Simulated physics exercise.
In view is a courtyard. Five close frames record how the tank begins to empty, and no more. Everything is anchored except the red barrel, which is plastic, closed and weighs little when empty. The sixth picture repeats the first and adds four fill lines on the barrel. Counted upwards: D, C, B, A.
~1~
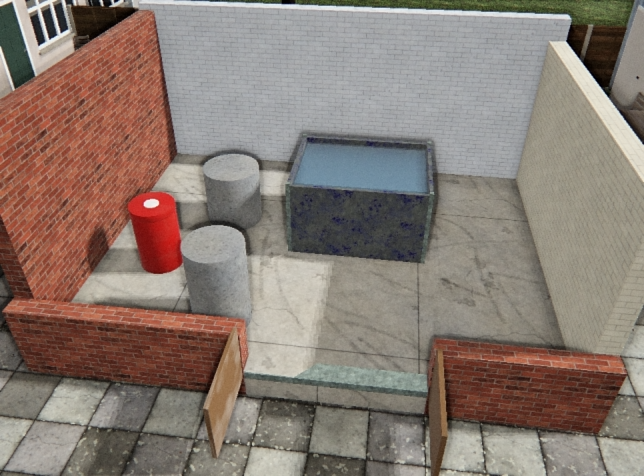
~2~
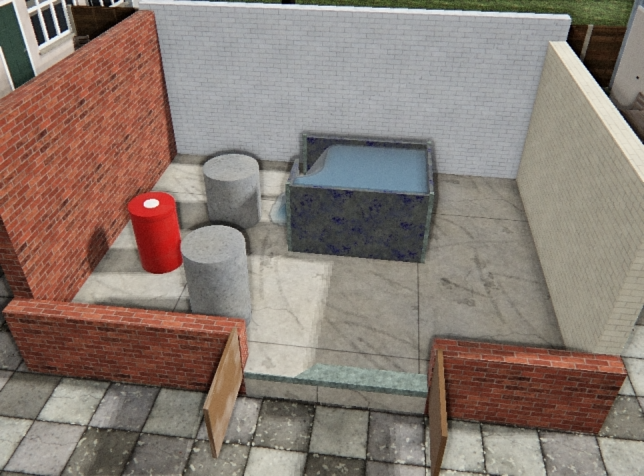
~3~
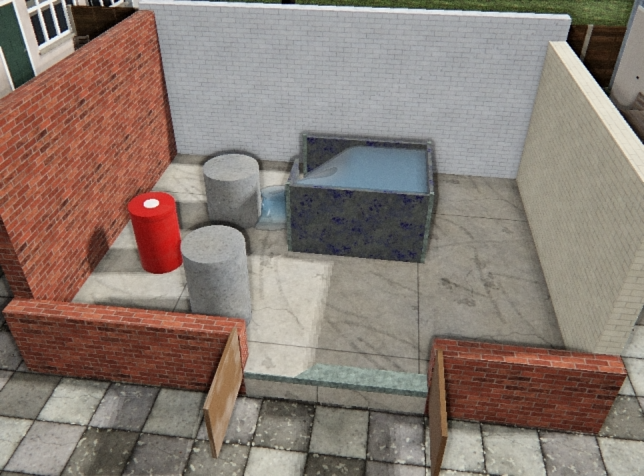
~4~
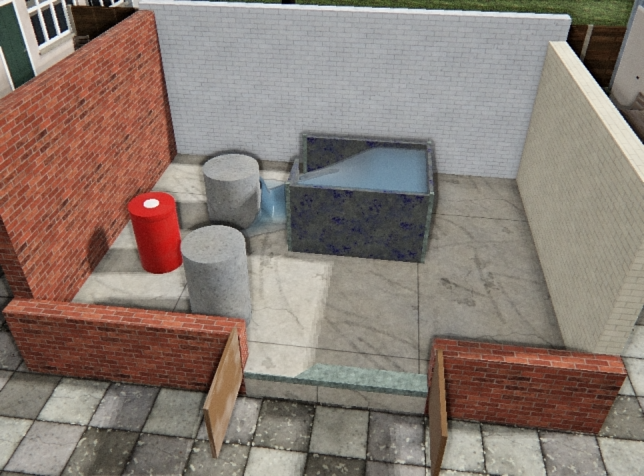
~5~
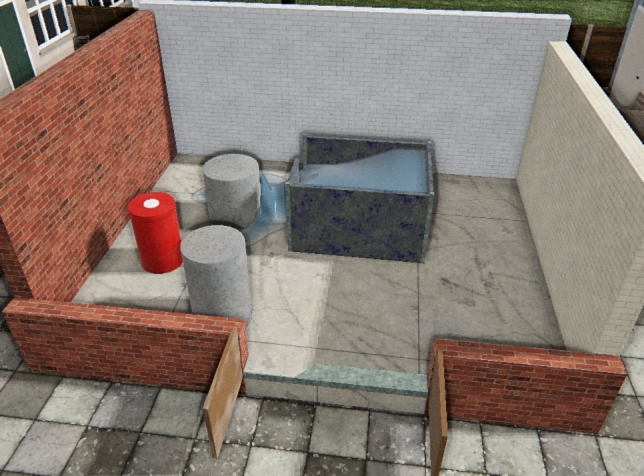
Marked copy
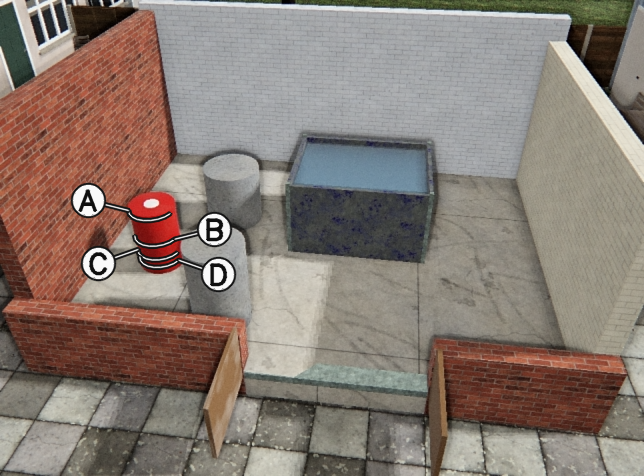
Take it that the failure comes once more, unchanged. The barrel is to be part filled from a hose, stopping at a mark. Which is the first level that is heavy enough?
B.
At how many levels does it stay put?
Two of them.
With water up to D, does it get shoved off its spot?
Yes.
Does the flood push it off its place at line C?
Yes, it does.
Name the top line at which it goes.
Here it is line C.
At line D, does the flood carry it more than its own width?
Yes.
On the marked copy, A at (143, 220); B at (149, 246); C at (152, 259); D at (153, 267); from the bottom up D, C, B, A.
For line A, it does not move.
For line B, it does not move.
For line C, it is pushed about half its own width away.
For line D, it is pushed about 3 times its own width away.
